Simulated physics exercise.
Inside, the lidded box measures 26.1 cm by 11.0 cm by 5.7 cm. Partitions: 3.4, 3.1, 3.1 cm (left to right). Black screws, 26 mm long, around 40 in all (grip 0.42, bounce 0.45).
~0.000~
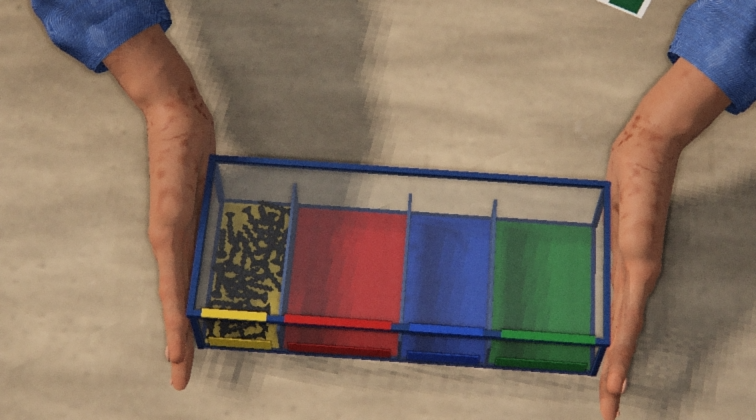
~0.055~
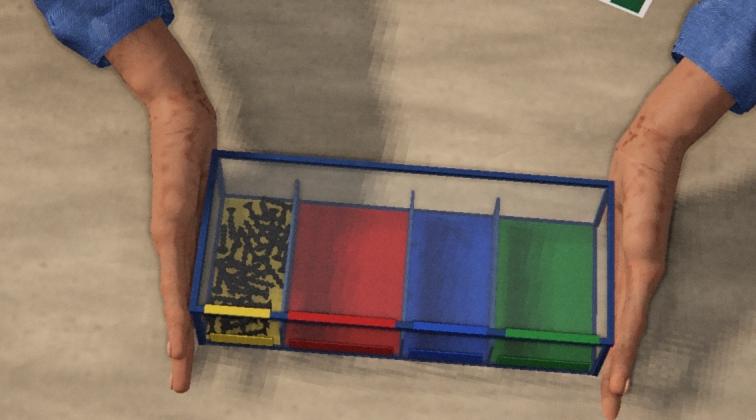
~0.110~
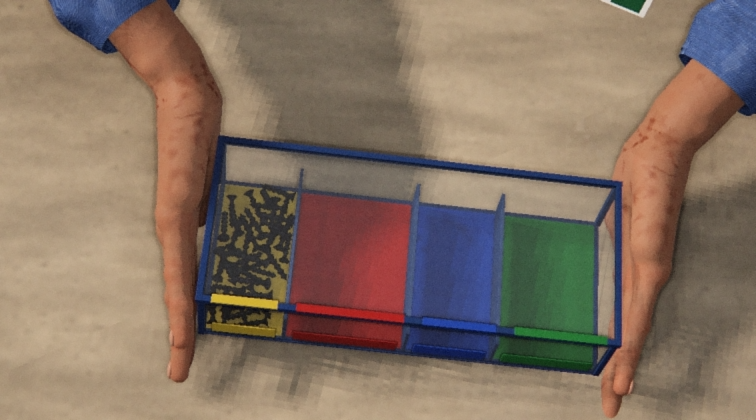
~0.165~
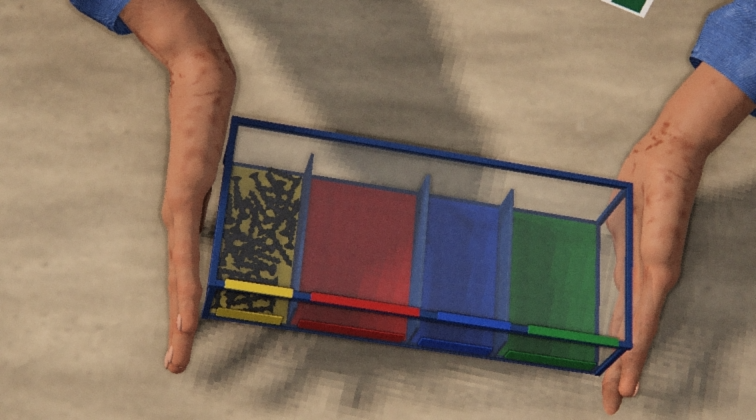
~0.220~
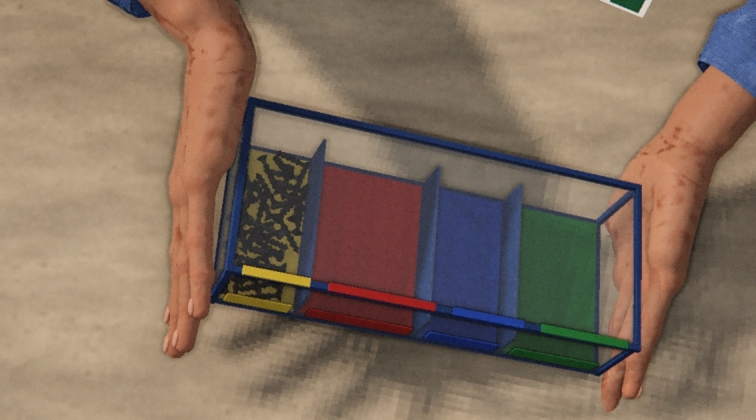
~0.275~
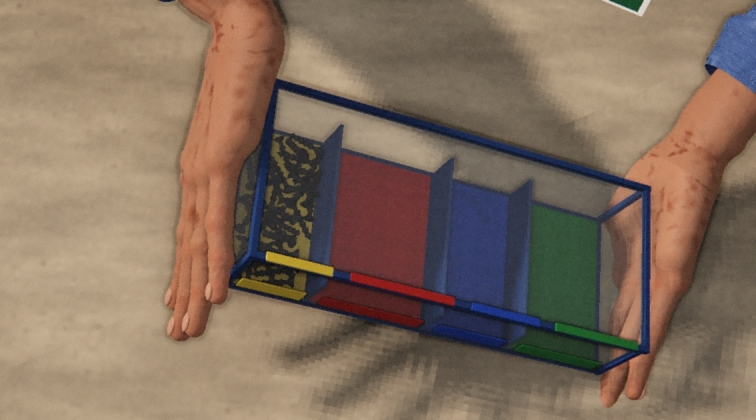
Two hands tilt a clear divided box, raising its left end, with black screws in the yellow section.
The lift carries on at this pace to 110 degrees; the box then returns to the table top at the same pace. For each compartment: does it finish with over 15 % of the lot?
Red below, blue below, green above, yellow below.
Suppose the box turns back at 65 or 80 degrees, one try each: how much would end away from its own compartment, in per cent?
Some 5 and 40 per cent.
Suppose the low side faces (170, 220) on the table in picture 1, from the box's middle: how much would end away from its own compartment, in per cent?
About 0 per cent.
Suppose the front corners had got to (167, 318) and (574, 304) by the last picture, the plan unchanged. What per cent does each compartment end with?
Red 0; blue 0; green 0; yellow 100.
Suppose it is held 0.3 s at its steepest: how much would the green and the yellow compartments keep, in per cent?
Green 100; yellow 0.
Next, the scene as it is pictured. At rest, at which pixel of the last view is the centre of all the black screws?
Around (570, 311).
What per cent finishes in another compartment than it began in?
About 95 per cent.
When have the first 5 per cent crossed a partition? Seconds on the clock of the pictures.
Near 1.05 s.
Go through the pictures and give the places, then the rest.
Box tilt 0 degrees, front corners at (194, 311) and (604, 340); yellow 100 %, in the first frame.
Box tilt 1 degrees, front corners at (197, 307) and (608, 340), in the second frame.
Box tilt 6 degrees, front corners at (203, 296) and (615, 341), lowest corner right front, in the third frame.
Box tilt 12 degrees, front corners at (216, 281) and (626, 343), lowest corner right front, in the fourth frame.
Box tilt 18 degrees, front corners at (233, 267) and (634, 345), lowest corner right front, in the fifth frame.
Box tilt 24 degrees, front corners at (256, 252) and (643, 347), lowest corner right front; yellow 100 %. Its pace works out near 110 degrees a second, in the sixth frame.
Then, at 1.15 s, tilt 109 degrees; red 80 %, yellow 15 %.
Then, at 1.73 s, tilt 47 degrees; green 95 %, yellow 5 %.
Then, at 2.36 s, tilt 0 degrees; green 95 %, yellow 5 %.
In the end, at 2.9 s, red 0 %, blue 0 %, green 95 %, yellow 5 %.
